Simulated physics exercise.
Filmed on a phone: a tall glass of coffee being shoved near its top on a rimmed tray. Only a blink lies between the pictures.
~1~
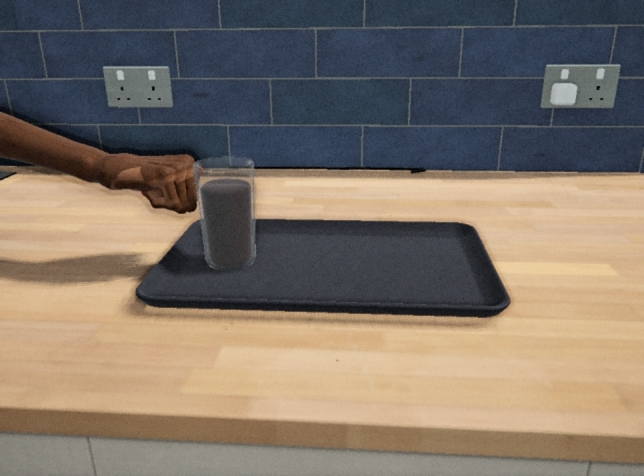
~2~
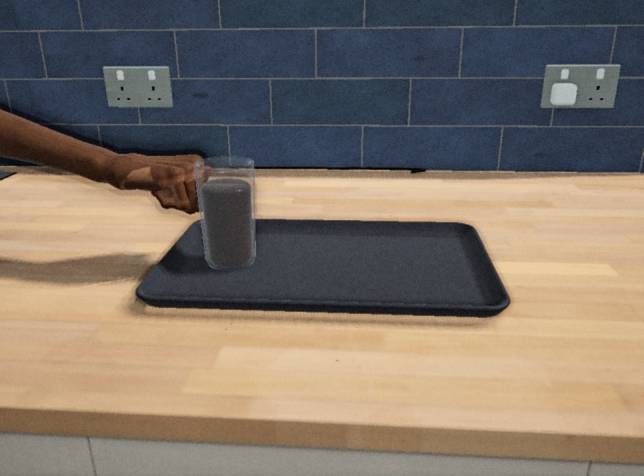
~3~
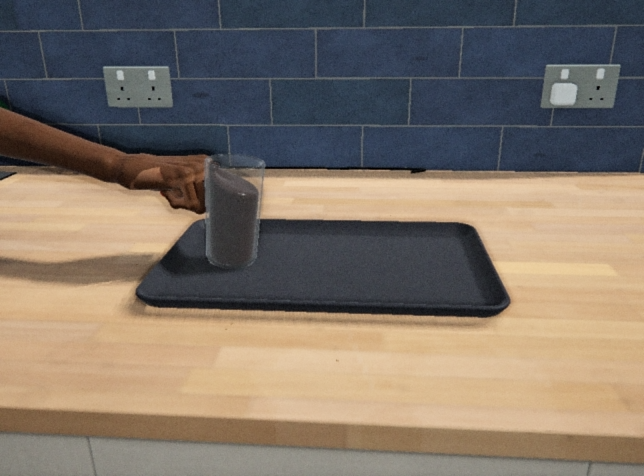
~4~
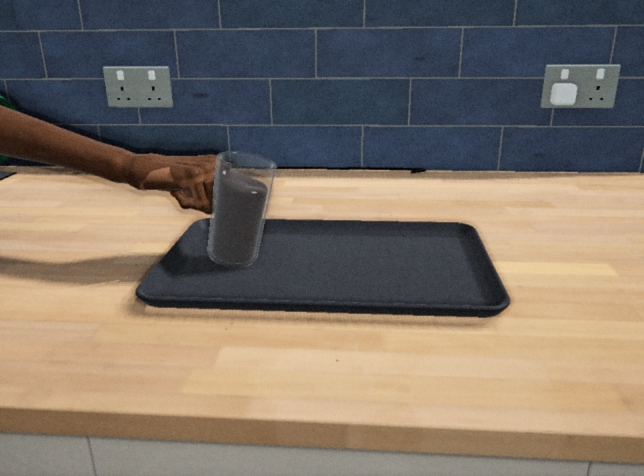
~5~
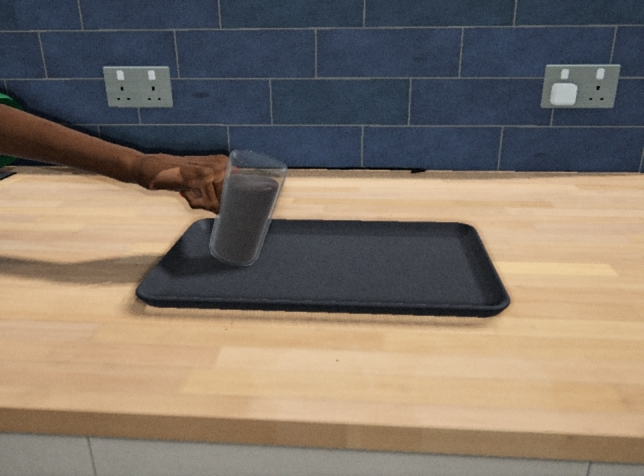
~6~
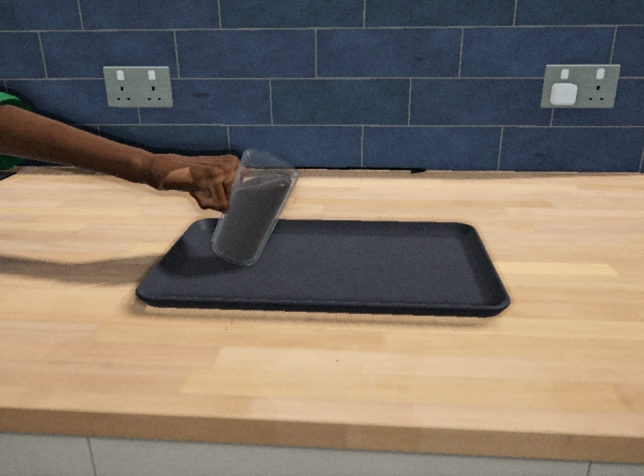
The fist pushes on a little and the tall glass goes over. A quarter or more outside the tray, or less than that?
In the end more than a quarter leaves the tray.
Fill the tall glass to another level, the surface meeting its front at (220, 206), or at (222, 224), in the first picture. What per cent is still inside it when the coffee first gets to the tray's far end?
First some 70, then 55 per cent.
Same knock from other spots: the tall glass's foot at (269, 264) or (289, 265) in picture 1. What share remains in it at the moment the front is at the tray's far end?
First some 70, then 80 per cent.
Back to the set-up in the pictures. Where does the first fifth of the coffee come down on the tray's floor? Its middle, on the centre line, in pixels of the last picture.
At about (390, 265).
A moment on, the tall glass lies on its side and 100 per cent is in the glass, 0 on the tray and 0 above or beyond its rim.
Next, the tall glass lies on its side and 63 per cent is in the glass, 33 on the tray and 4 above or beyond its rim.
Then the tall glass lies on its side and 38 per cent is in the glass, 39 on the tray and 23 above or beyond its rim.
Later the tall glass lies on its side and 22 per cent is in the glass, 35 on the tray and 43 above or beyond its rim.
Finally, 57 per cent is held by tray and glass, 43 is off the tray.
